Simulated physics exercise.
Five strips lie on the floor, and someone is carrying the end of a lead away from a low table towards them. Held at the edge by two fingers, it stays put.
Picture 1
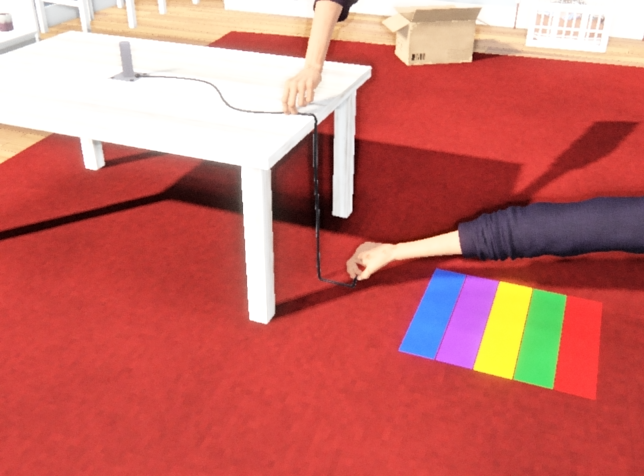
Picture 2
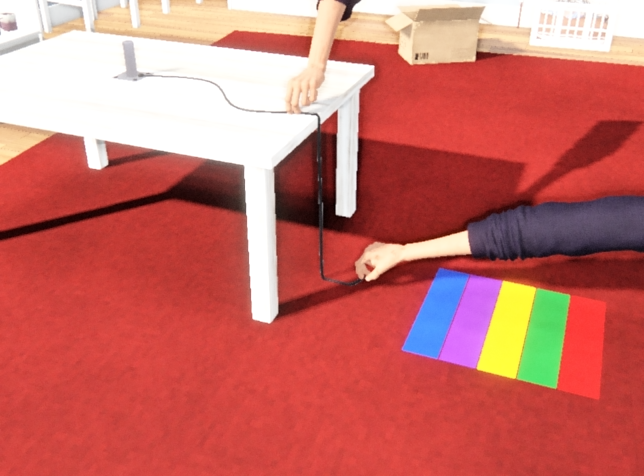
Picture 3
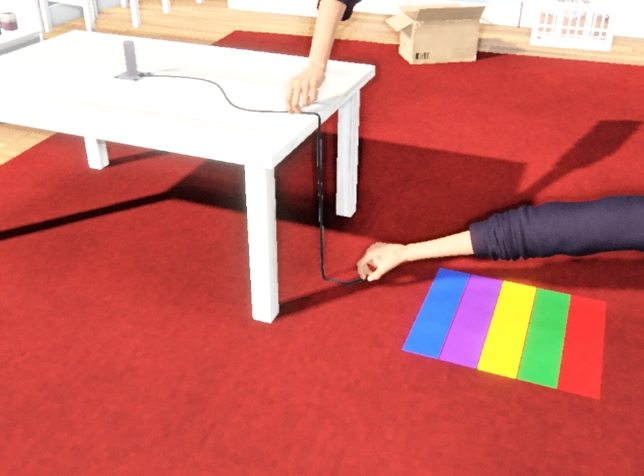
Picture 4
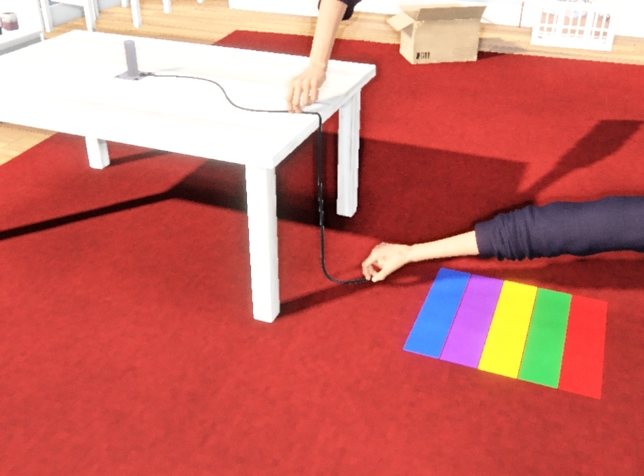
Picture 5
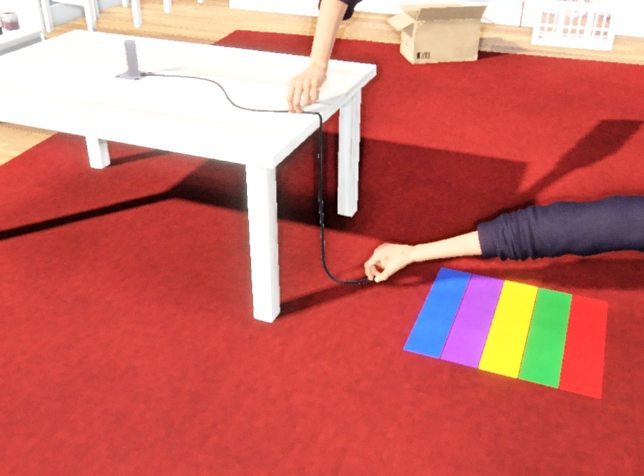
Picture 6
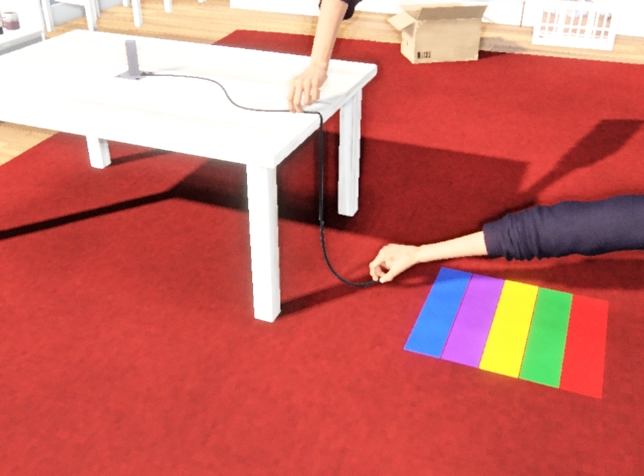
In a bright room with a red carpet, a black lead runs across a low white table and hangs over its edge, where one hand rests. Near the floor, another hand holds the lead's end and draws it slightly right, towards five coloured strips, as the hanging part curves more gently.
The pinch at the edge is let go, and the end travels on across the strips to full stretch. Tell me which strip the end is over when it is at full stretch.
It is over the yellow strip.
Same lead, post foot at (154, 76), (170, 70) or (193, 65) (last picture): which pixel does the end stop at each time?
In order, the pixels are (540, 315), (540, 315) and (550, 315).
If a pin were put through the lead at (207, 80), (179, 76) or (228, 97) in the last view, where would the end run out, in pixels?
Going try by try, I'd put it close to (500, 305), then (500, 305), and finally (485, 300).
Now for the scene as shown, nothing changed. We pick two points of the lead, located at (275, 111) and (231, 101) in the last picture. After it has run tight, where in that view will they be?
About (307, 110), and the other about (258, 100).
Early on, end near (441, 292); over blue.
Midway, end near (484, 302); over purple.
At the end of the slack, end near (509, 307); over yellow. It gets as far as the yellow strip.
